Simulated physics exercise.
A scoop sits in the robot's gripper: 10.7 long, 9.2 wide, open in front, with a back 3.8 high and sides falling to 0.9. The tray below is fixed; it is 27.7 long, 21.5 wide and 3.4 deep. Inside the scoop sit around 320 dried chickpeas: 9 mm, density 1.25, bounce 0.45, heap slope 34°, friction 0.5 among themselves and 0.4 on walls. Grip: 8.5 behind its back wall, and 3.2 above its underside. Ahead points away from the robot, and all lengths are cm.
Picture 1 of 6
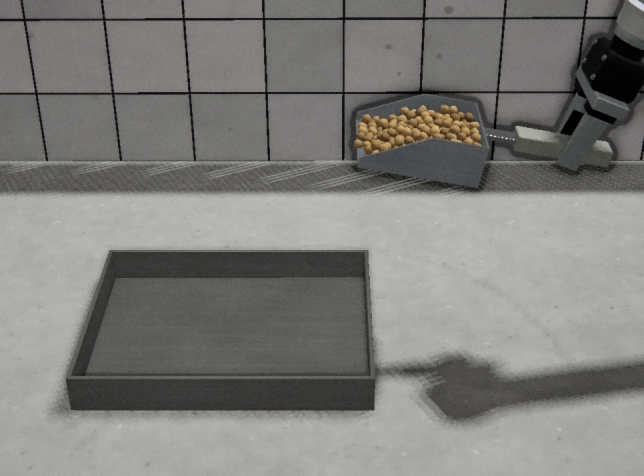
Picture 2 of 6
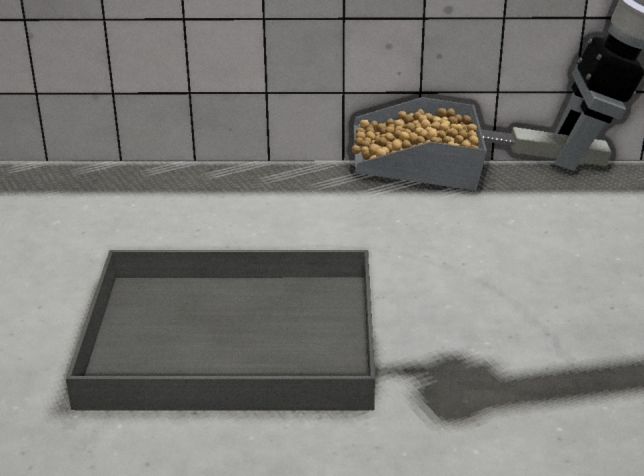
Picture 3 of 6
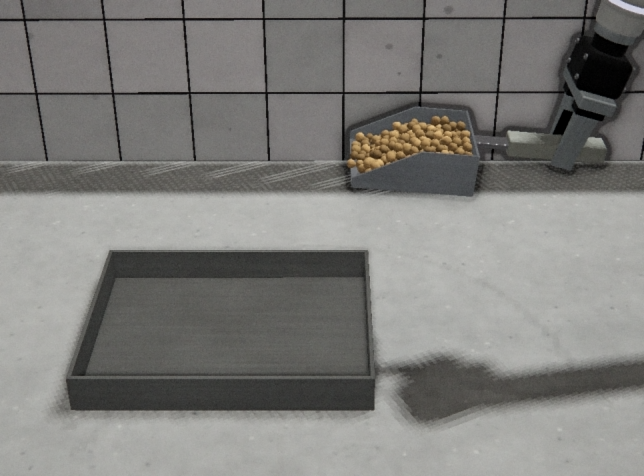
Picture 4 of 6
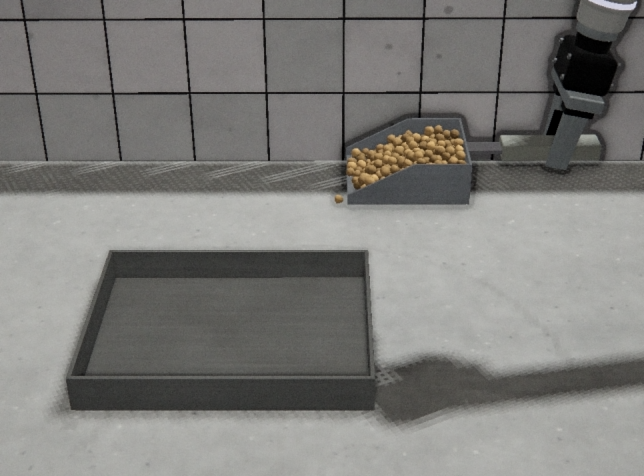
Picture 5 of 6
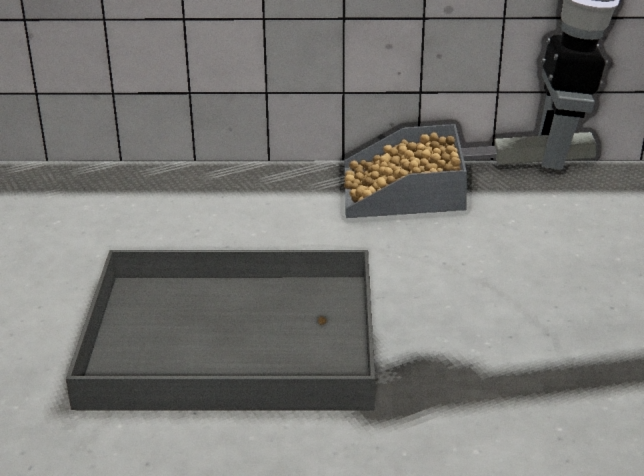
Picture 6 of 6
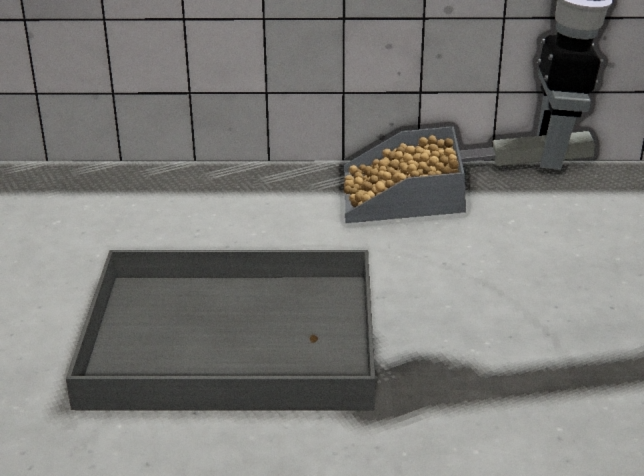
The video shows a robot arm holding a gray scoop heaped with dried chickpeas, lowering it slightly and gradually tilting its open front downward, while a single chickpea drops from the scoop into the dark, empty tray below.
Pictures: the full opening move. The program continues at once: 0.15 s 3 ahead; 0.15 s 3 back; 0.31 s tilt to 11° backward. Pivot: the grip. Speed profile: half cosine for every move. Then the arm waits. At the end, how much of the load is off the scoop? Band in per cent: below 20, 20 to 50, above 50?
Band: 20 to 50.
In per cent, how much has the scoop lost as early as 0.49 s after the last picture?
Share out so far: Near 30 %.
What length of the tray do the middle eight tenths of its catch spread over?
The stretch is around 12 cm.
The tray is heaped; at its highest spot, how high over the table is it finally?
Around 1.5 cm above the table.
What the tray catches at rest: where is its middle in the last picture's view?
I'd point to somewhere near (284, 329).
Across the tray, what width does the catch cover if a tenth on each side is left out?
Cut off a tenth at each edge and the band is close to 14 cm wide.
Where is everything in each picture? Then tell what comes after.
In the first picture, scoop floor at (426, 151), tilted 11° backward; upper third of the load around (429, 131), from x 360 to 475, top at y 110; 323 on the scoop.
In the second picture, scoop floor at (424, 155), tilted 9° backward; upper third of the load around (432, 135), from x 355 to 475, top at y 115.
In the third picture, scoop floor at (420, 164), tilted 5° backward; upper third of the load around (431, 144), from x 350 to 470, top at y 120.
In the fourth picture, scoop floor at (416, 175), level; upper third of the load around (431, 155), from x 340 to 465, top at y 130; 322 on the scoop, 1 in flight or on a rim.
In the fifth picture, scoop floor at (413, 184), tilted 4° forward; upper third of the load around (429, 163), from x 320 to 460, top at y 135; 322 on the scoop, 1 in the tray.
In the sixth picture, scoop floor at (413, 188), tilted 6° forward; upper third of the load around (430, 166), from x 315 to 460, top at y 140; 322 on the scoop, 1 in the tray.
Then, 0.24 s later, tilted 6° forward, highest piece 20 above the table; 270 on the scoop, 1 in the tray, 52 in flight or on a rim.
Then, 0.49 s later, tilted 5° backward, highest piece 22 above the table; 220 on the scoop, 93 in the tray, 10 in flight or on a rim.
Then, 0.81 s later, tilted 11° backward, highest piece 24 above the table; 220 on the scoop, 103 in the tray.
Then, 1.86 s later, tilted 11° backward, highest piece 24 above the table; 220 on the scoop, 103 in the tray.
At rest, 220 on the scoop, 103 in the tray. That is 32 % off the scoop.
